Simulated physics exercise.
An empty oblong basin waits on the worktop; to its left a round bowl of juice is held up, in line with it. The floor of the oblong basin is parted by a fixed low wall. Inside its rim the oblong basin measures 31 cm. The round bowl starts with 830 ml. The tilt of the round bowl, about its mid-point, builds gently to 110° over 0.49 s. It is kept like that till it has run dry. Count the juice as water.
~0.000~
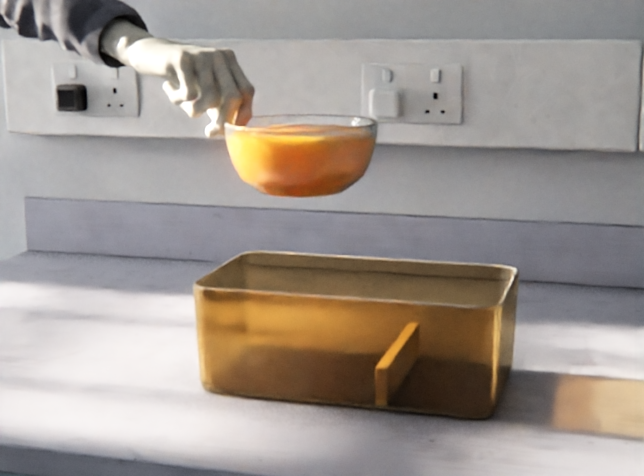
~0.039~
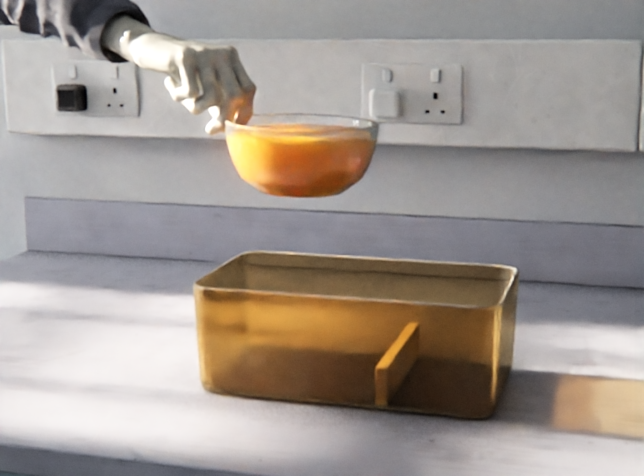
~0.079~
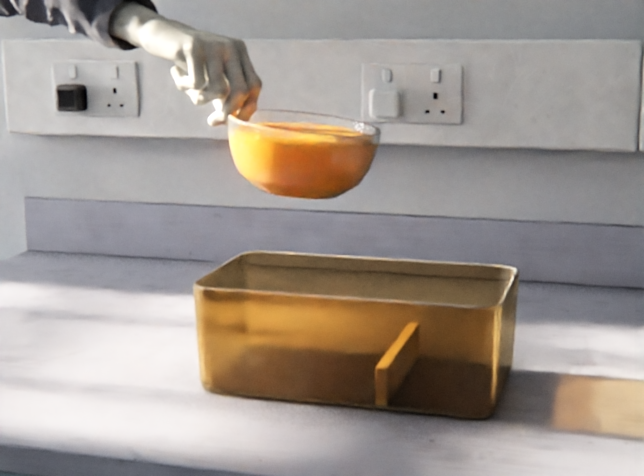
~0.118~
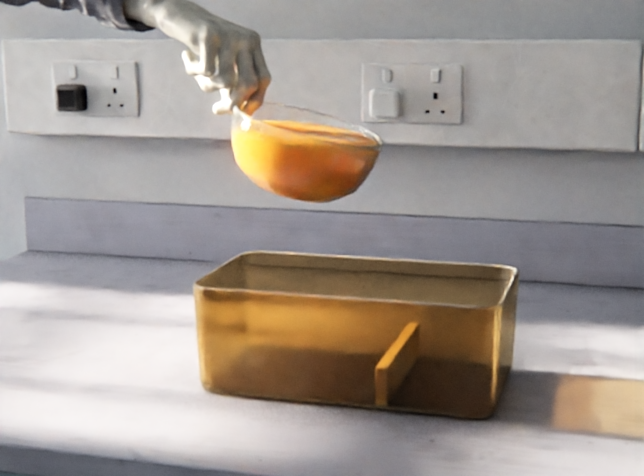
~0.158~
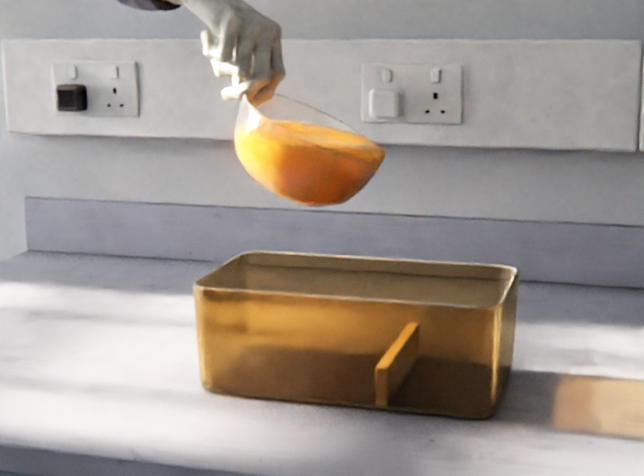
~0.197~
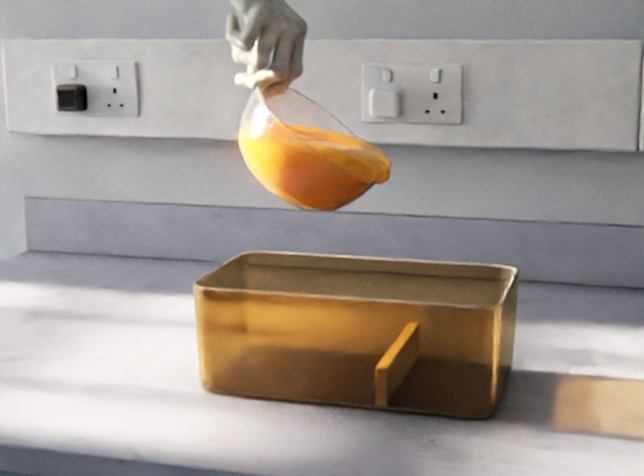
To begin with, a hand holds a clear round bowl of orange juice level above an empty amber oblong basin on a worktop. The hand rises and swings right, gradually tilting the bowl rightward, and the juice shifts to the lowered right edge, where a little bulges over the rim.
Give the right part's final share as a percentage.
The far part has some 49 per cent.
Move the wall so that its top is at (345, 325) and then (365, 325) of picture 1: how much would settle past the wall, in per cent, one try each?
First 85, then 75 per cent.
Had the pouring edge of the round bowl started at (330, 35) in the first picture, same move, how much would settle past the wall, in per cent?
In that case some 30 per cent.
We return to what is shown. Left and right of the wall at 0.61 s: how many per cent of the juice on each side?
Some 36 per cent left and 40 right.
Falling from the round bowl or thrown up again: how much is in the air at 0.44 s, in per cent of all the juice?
About 28 per cent.
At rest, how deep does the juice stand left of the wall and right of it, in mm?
Some 12 mm on the left and 24 mm on the right.
By 0.44 s the tilt is 107° and 7 per cent is still to pour, 14 is left of the wall and 51 right of it.
By 0.61 s the tilt is 110° and 0 per cent is still to pour, 36 is left of the wall and 41 right of it.
By 0.79 s the tilt is 110° and 1 per cent is still to pour, 42 is left of the wall and 49 right of it.
By 0.99 s the tilt is 110° and 0 per cent is still to pour, 47 is left of the wall and 49 right of it.
At rest 48 per cent lies left of the wall, 49 right of it and 4 outside.
